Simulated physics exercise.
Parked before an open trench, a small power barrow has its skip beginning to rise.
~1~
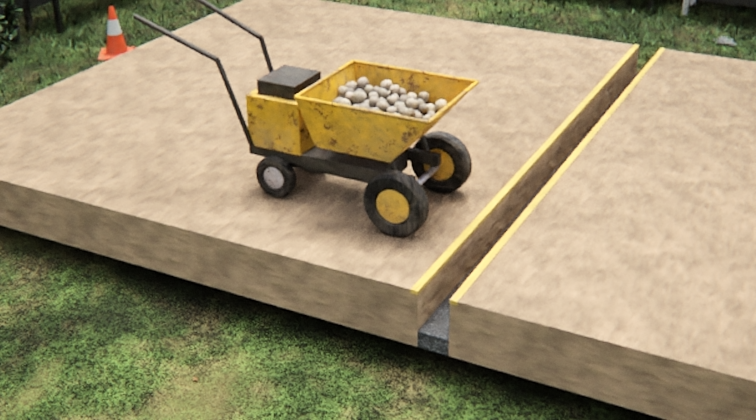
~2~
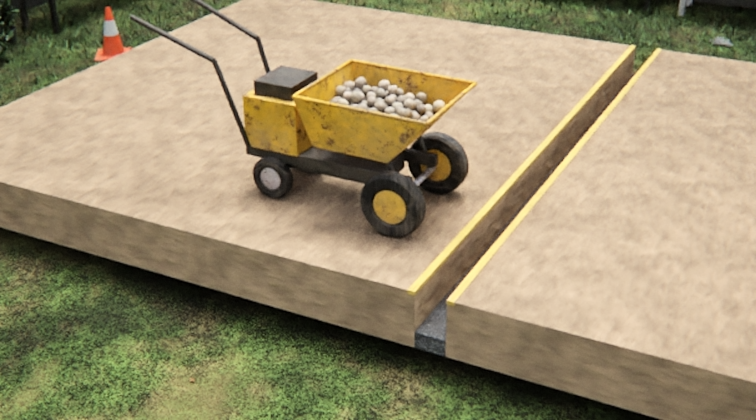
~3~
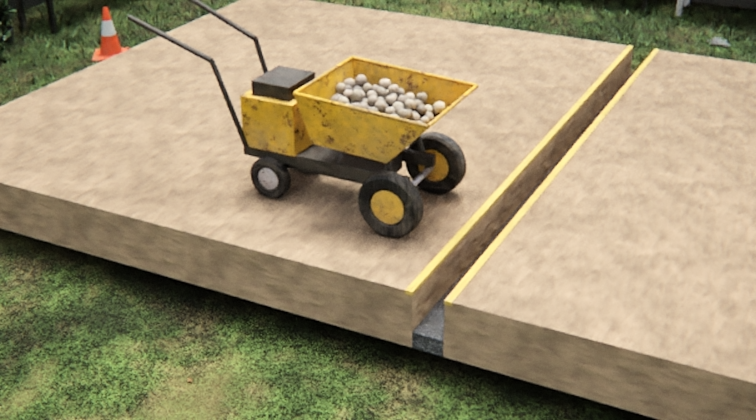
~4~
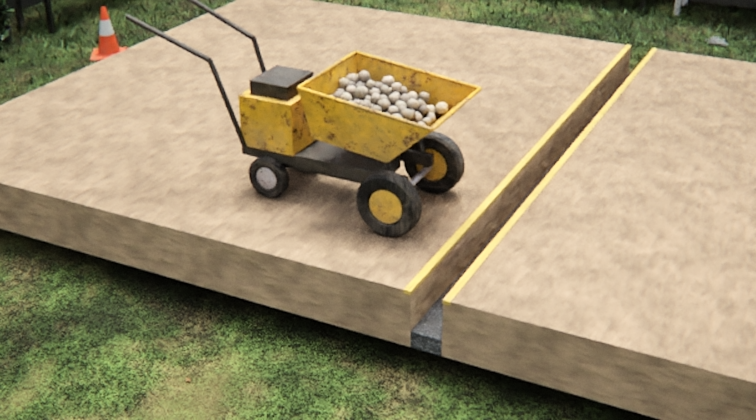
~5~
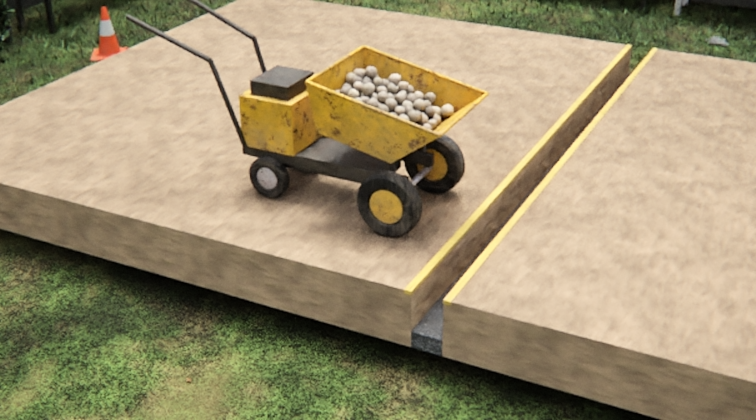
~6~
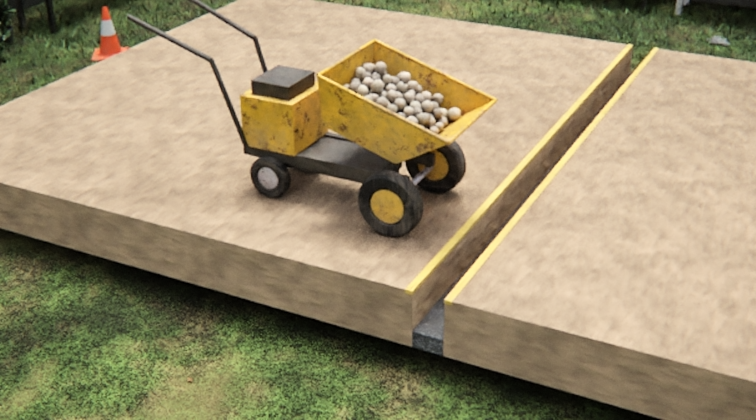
A broad, pale brown slab with dark sides lies on patchy grass, seen from above at an angle, with a narrow yellow-edged trench cutting across its right part. A worn yellow and black barrow with handles stands left of the trench, holding pale rounded stones, an orange and white cone behind. The view shifts very slightly, then the skip tilts steadily toward the trench, its rear rising.
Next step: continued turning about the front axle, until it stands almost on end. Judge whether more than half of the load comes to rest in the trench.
Short of half.
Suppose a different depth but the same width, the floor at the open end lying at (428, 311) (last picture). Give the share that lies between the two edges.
Estimate: Approx. 0 %.
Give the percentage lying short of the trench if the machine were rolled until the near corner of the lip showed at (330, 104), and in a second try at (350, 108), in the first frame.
The first position yields around 60 per cent; the second yields around 40 per cent.
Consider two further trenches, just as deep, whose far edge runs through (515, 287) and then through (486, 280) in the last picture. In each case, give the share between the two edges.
You'd get 90 in a hundred the first time and 20 in a hundred the second.
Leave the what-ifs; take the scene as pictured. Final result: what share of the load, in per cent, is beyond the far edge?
I'd put it at around 75 percent.
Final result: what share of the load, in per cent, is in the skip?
Around 25 in a hundred.
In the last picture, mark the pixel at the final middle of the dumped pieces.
The centre ends up roughly at (546, 237).
Soon, skip tipped steeply; all in the skip.
A while on, skip tipped right over; most in the skip; about a quarter beyond it; a stray few falling.
Towards the end, skip tipped right over; about a quarter in the skip; a stray few in or heaped over the trench; most beyond it.
Finally, skip tipped right over; about a quarter in the skip; a stray few in or heaped over the trench; most beyond it.
